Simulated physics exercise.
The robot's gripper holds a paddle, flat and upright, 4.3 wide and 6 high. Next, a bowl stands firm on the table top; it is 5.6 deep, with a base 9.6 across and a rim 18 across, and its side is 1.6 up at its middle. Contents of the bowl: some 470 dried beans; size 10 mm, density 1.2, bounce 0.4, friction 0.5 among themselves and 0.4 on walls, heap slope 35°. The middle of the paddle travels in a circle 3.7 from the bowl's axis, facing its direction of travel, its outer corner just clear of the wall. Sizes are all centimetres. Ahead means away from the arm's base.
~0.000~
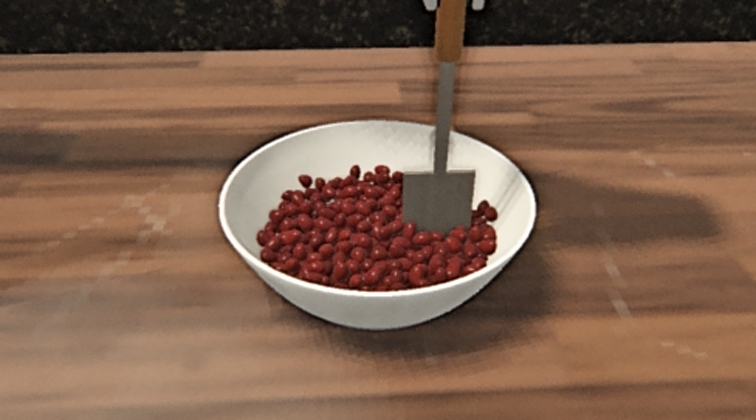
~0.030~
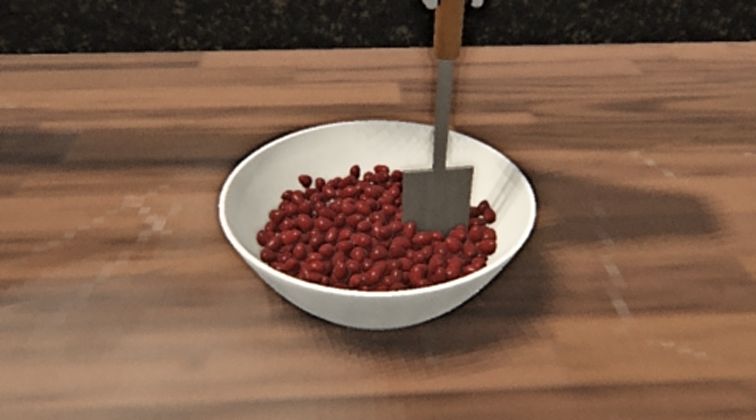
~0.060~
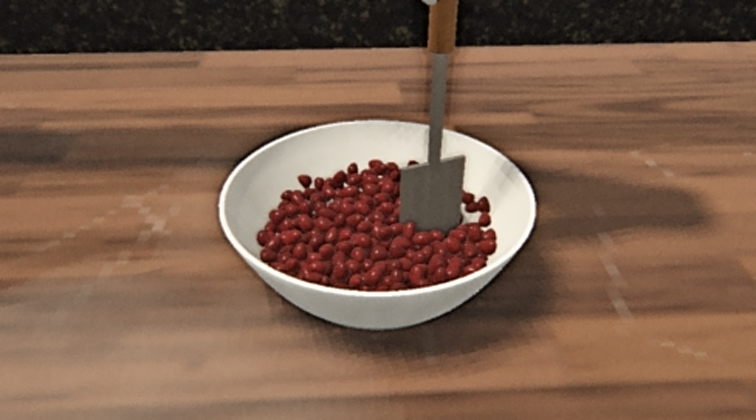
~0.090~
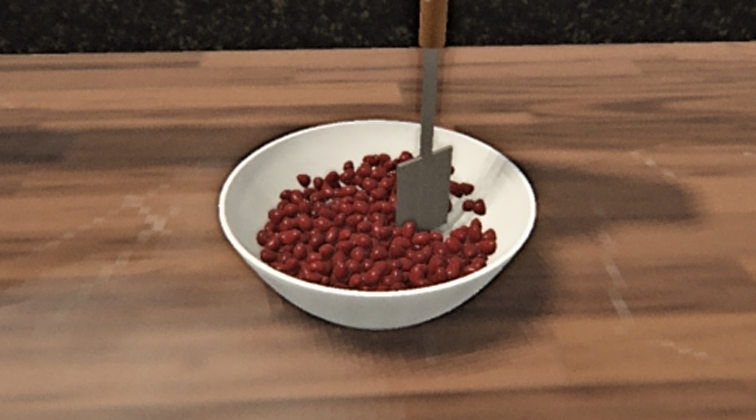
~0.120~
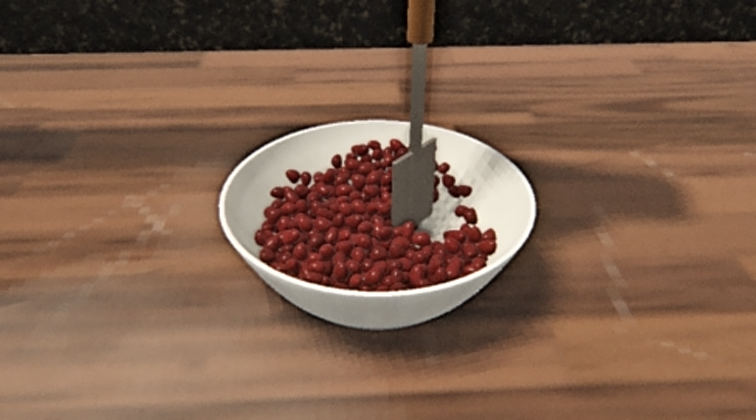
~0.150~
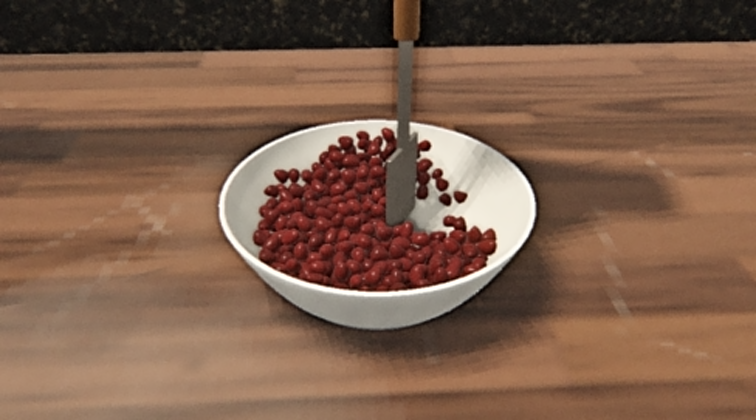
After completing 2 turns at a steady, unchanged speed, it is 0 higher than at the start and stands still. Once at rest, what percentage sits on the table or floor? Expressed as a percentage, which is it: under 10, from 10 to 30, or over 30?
The percentage is from 10 to 30.
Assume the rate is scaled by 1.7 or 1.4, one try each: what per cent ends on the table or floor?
It would be some 40 and 30 percent respectively.
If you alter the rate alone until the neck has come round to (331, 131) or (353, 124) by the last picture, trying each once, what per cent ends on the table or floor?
Some 50 and 40 %.
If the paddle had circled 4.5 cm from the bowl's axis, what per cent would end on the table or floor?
Close to 30 in a hundred then.
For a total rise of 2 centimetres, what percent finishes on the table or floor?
I'd put it at about 5 per cent.
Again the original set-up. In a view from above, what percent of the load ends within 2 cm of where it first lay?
Some 5 per cent.
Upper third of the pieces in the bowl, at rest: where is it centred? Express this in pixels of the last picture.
Close to (433, 184).
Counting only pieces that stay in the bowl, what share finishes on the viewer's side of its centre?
Close to 35 in a hundred.
After 0.71 s, 321° round, highest piece 7 above the table; 436 in the bowl, 36 on the table or floor.
After 1.26 s, 221° round, highest piece 7 above the table; 408 in the bowl, 58 on the table or floor, 6 in flight or on the tool.
After 1.74 s, 0° round, highest piece 6 above the table; 383 in the bowl, 89 on the table or floor.
After 2.44 s, 0° round, highest piece 6 above the table; 383 in the bowl, 89 on the table or floor.
In the end, 383 in the bowl, 89 on the table or floor. That is 19 % on the table or floor.
